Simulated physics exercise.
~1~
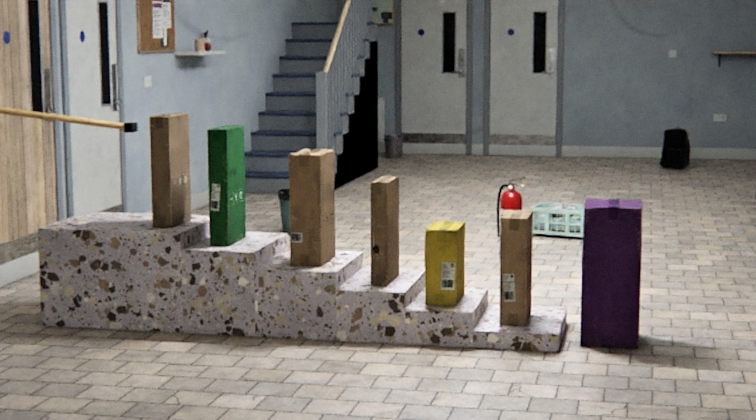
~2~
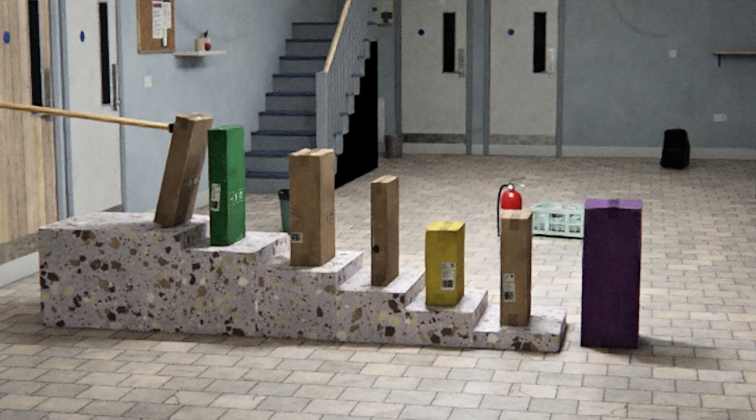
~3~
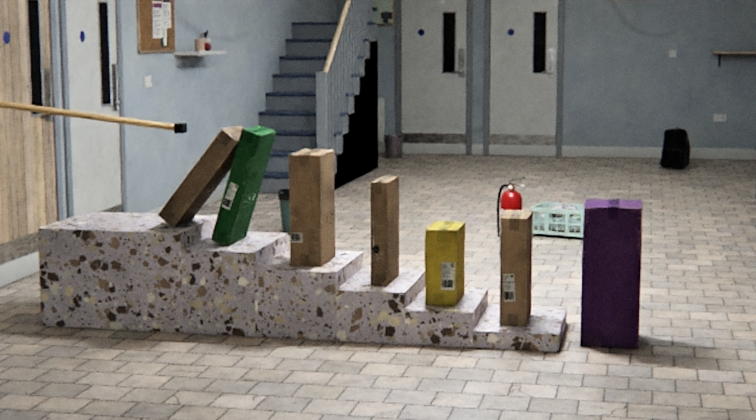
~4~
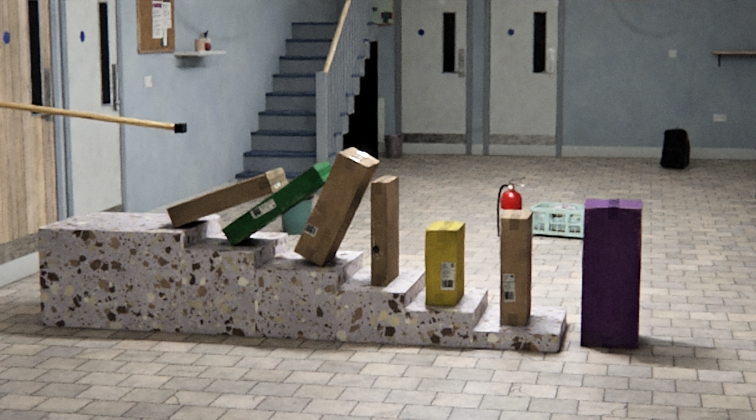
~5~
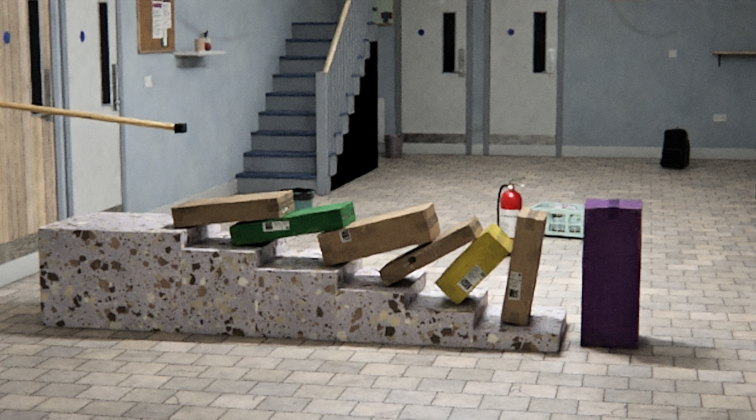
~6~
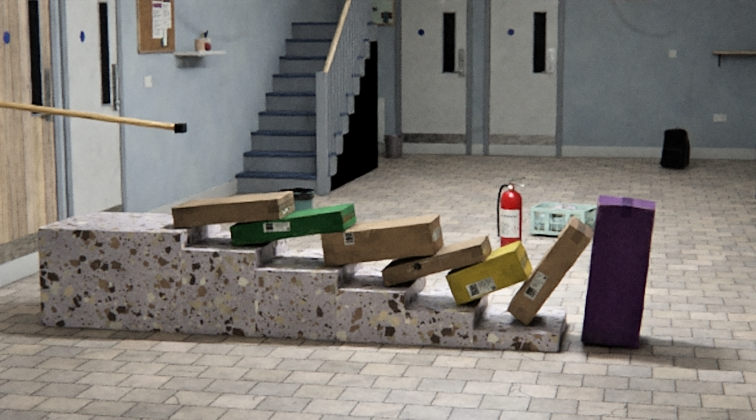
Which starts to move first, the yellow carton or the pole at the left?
The pole at the left starts to move first. The yellow carton stays still until the fall has travelled down the steps to it.
